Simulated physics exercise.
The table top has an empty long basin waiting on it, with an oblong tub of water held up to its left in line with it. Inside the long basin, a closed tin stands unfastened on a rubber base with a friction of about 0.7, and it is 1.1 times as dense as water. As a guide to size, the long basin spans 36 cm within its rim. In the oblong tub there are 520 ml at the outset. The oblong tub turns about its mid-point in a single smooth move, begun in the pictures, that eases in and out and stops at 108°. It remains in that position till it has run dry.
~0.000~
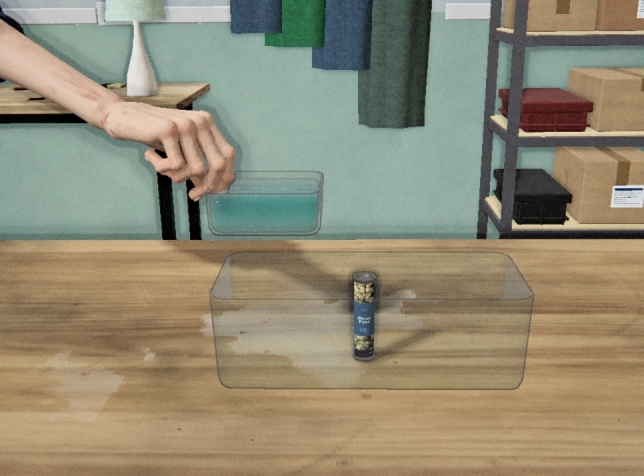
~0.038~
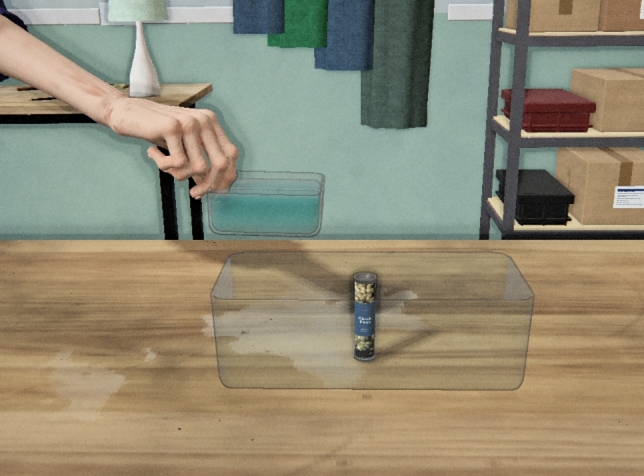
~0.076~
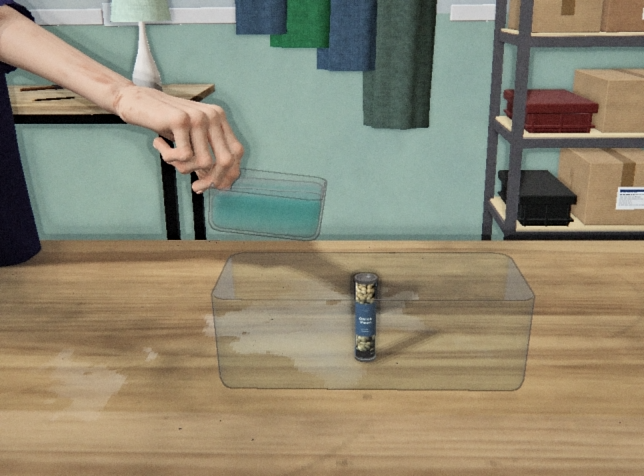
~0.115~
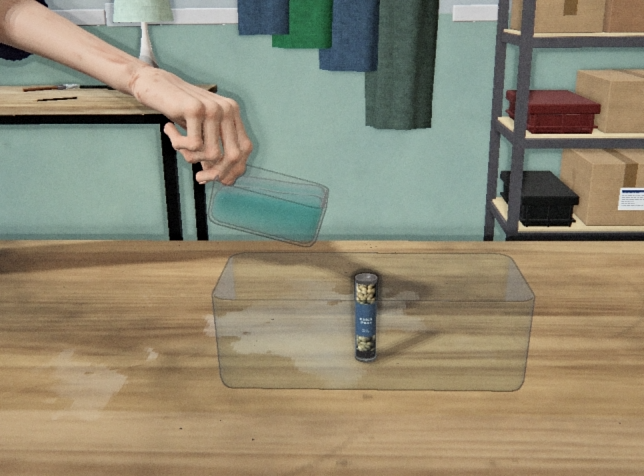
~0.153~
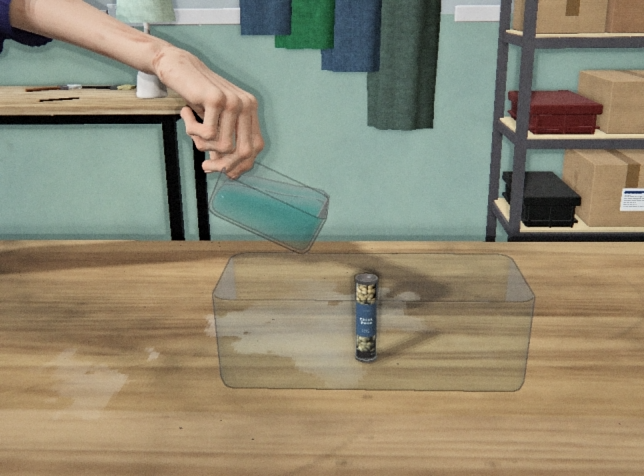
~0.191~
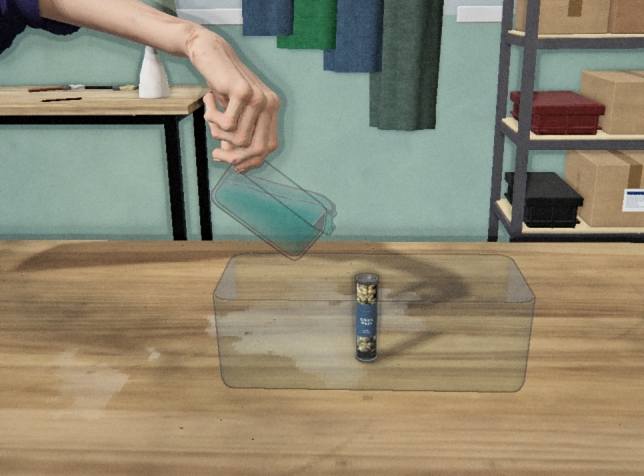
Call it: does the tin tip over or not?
It tips over.
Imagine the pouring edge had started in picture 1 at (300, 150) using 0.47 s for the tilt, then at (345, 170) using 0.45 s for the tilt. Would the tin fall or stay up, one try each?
Run one: It tumbles. Run two: It does not tip.
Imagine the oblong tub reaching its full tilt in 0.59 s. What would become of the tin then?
In that case the tin stays vertical.
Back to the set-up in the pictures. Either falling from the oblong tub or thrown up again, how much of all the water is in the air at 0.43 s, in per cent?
Estimate: About 12 % of all of it.
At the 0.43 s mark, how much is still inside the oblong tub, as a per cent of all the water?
Still held: Roughly 8 % of the total.
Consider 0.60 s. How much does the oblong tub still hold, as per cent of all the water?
Remaining share: Approx. 1 %.
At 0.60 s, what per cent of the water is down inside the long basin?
It works out near 98 per cent.
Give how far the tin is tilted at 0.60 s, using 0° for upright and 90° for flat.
About 10 degrees.
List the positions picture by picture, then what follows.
The first picture shows tilt 0°; pouring edge (321, 184); surface from (215, 188) to (320, 187); the long basin's rim runs from (219, 275) to (520, 275); the tin's top is at (364, 281).
The second picture shows tilt 2°; pouring edge (323, 186); surface from (217, 188) to (321, 189).
The third picture shows tilt 7°; pouring edge (325, 191); surface from (218, 186) to (323, 191).
The fourth picture shows tilt 15°; pouring edge (326, 199); surface from (221, 184) to (326, 194).
The fifth picture shows tilt 26°; pouring edge (326, 210); surface from (222, 183) to (321, 200); 3 per cent is over the edge.
The sixth picture shows tilt 38°; pouring edge (324, 222); surface from (222, 180) to (314, 203); 10 per cent is over the edge.
By 0.43 s the tilt is 106° and 8 per cent is still to pour; the tin stands where it began.
By 0.60 s the tilt is 108° and 1 per cent is still to pour; the tin leans 10°.
By 0.77 s the tilt is 108° and 0 per cent is still to pour; the tin leans 32°.
By 0.97 s the tilt is 108° and 0 per cent is still to pour; the tin lies on its side.
At rest the tin lies on its side.
